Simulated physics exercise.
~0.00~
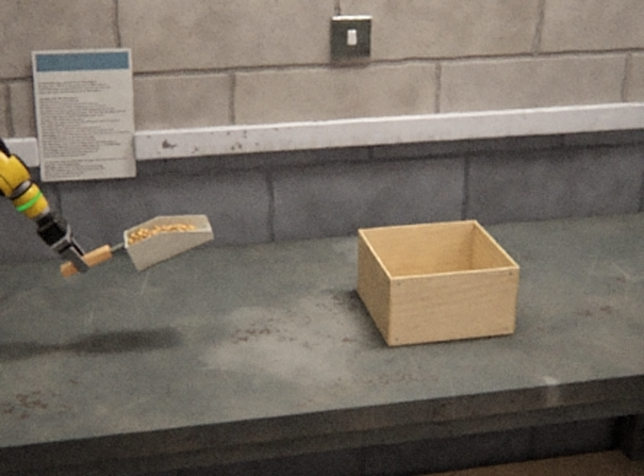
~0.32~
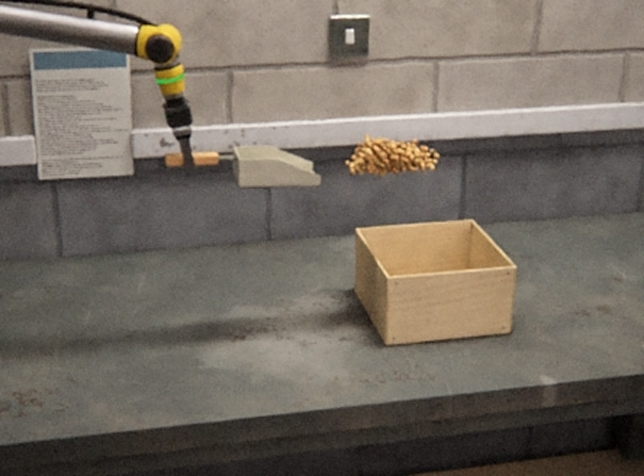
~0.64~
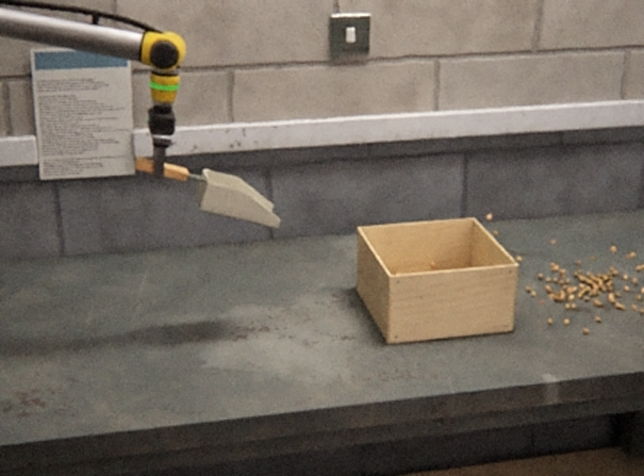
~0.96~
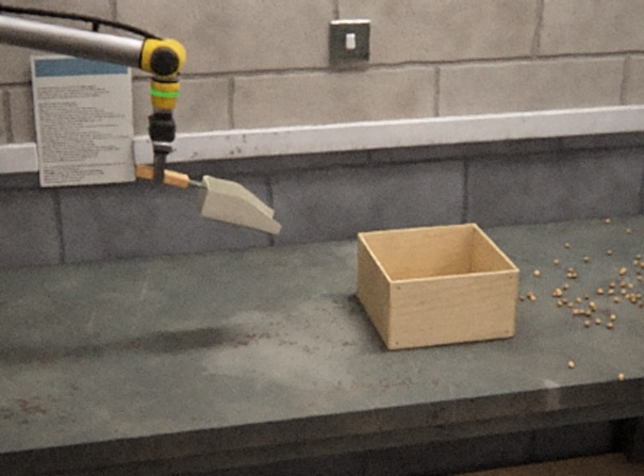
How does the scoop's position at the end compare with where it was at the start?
At the end the scoop is farther to the right and somewhat higher than it was at the start, though it is still to the left of the wooden box.
A robot arm with yellow joints reaches in from the left, holding a pale scoop of tan chickpeas over a dark grey worktop, seen from the front and slightly above. An open wooden box sits right of centre, before a block wall with a notice and a switch. The arm swings the scoop up and to the right, and the chickpeas fly off in a clump above the box. The scoop then draws back a little and tips its open end downward. Many chickpeas land beyond the box and scatter across the worktop on the right, while the emptied scoop hangs still.
